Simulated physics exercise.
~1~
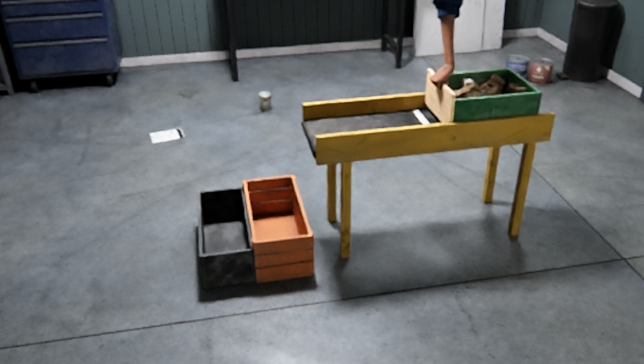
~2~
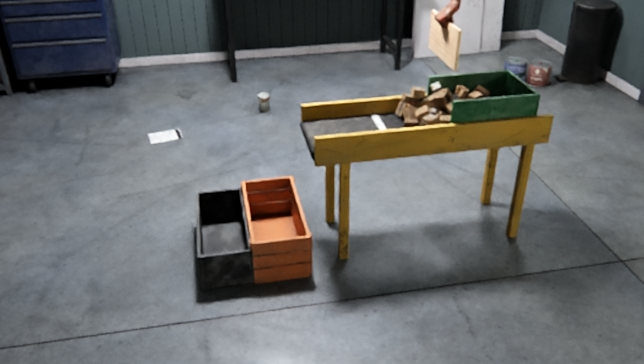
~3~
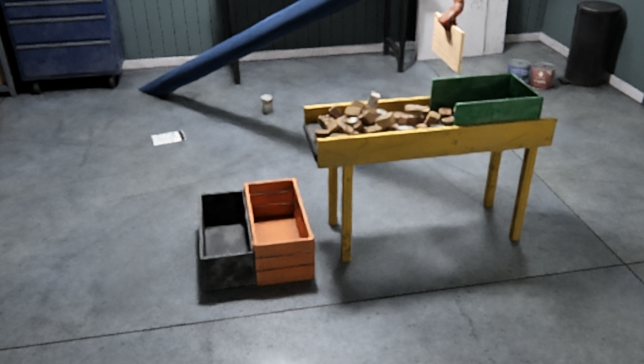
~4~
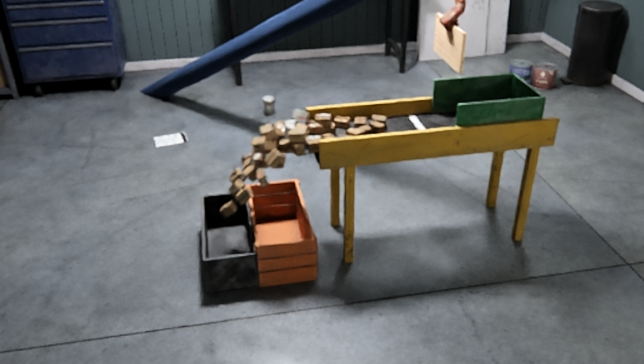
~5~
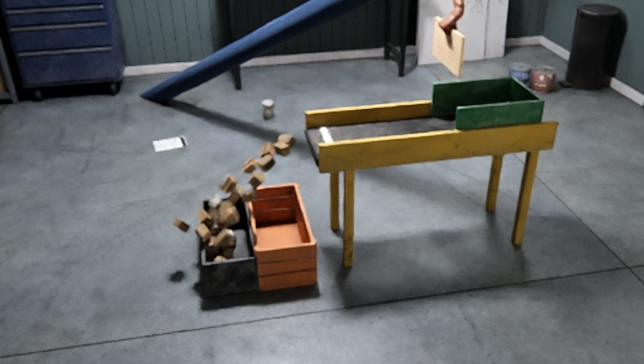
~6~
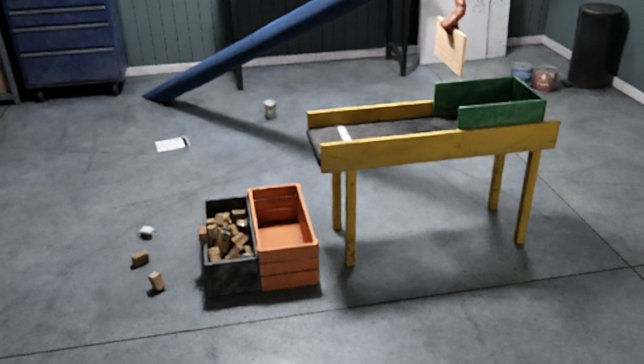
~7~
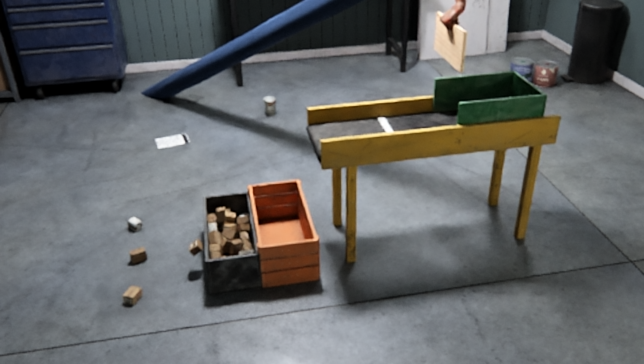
A heap of small wooden blocks rode left along a yellow-sided belt after a hand lifted the gate of a green pen, then flew off the end over the orange box, mostly landing in the black one, while a few ended up on the floor.
